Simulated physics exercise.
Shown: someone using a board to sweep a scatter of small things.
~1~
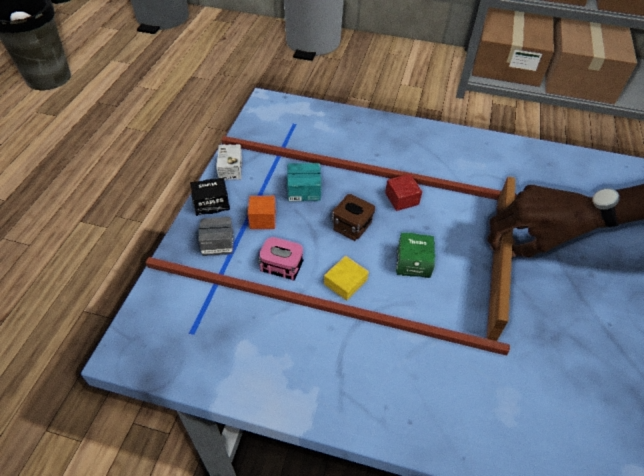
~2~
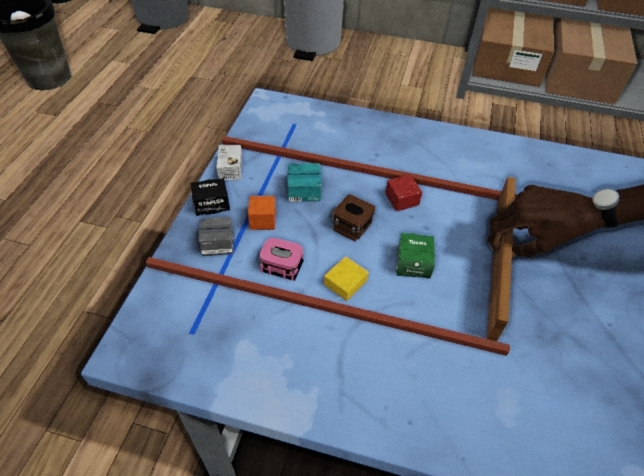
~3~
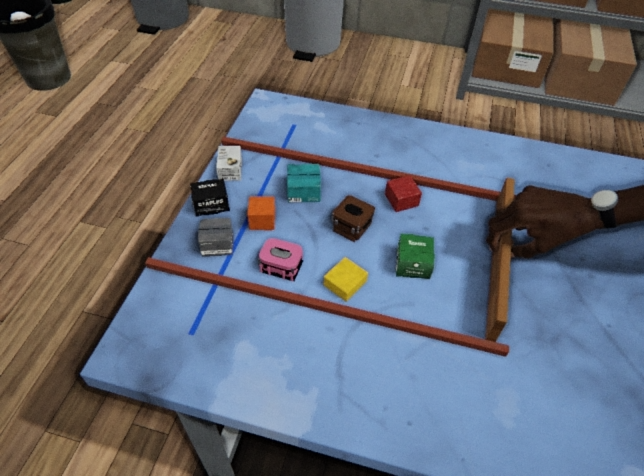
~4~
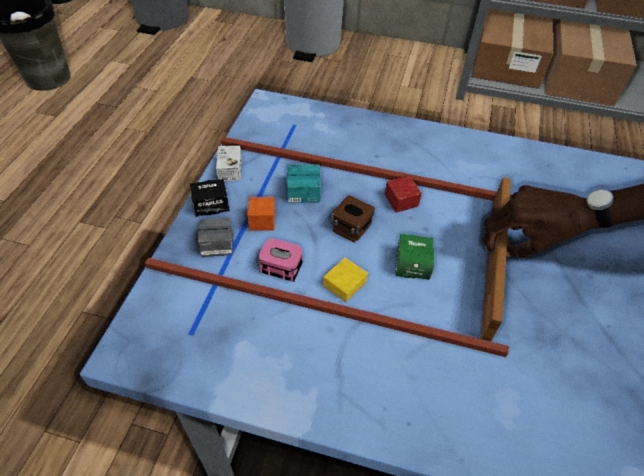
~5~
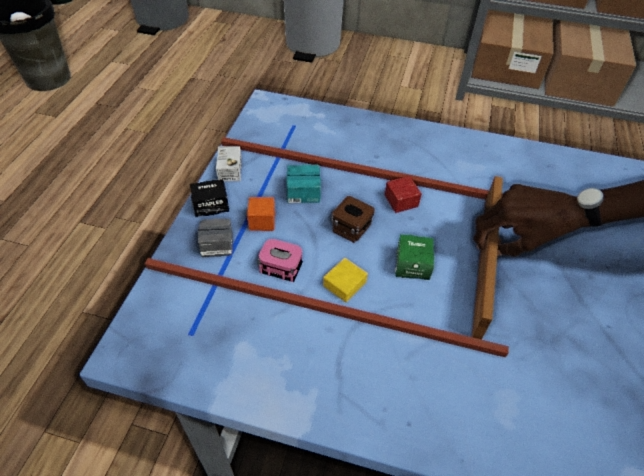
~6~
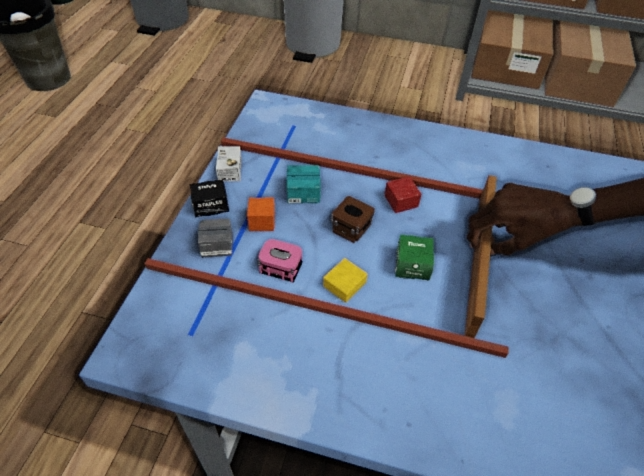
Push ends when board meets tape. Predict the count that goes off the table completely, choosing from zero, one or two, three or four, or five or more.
The pieces that topple off will total three or four.
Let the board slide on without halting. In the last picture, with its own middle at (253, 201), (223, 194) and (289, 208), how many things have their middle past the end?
The numbers are 3, 6 and 0.
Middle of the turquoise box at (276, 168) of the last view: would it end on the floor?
From that start the object is safe.
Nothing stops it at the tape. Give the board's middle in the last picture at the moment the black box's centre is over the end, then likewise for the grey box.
The middle is at (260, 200) when it's the black box, and at (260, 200) when it's the grey box.
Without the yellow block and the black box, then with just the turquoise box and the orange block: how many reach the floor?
First 1, then 1.
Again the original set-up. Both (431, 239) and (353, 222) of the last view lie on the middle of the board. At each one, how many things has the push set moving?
One spot: 1. Other spot: 4.
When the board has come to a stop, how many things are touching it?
4 are in contact with it.
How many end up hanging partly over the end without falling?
The number overhanging is 0.
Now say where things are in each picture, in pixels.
White box (230, 162); black box (210, 197); grey box (217, 236); board (502, 253); tape (252, 211), in the first picture.
Black box (210, 197); red block (403, 193), in the second picture.
Grey box (216, 237); orange block (262, 213), in the third picture.
White box (229, 164); brown case (353, 219), in the fourth picture.
Black box (210, 198); green box (415, 257), in the fifth picture.
White box (229, 164); black box (210, 198); grey box (216, 238); board (481, 251); tape (251, 212), in the sixth picture.
Soon after, none off yet; white box at rest near (229, 164); black box at rest near (210, 198); grey box at rest near (216, 238).
Then, none off yet; white box at rest near (229, 164); black box at rest near (210, 198); grey box moved about its own width near (195, 230).
By the end, the number that fall off is three or four; fallen, grey box, black box and white box.
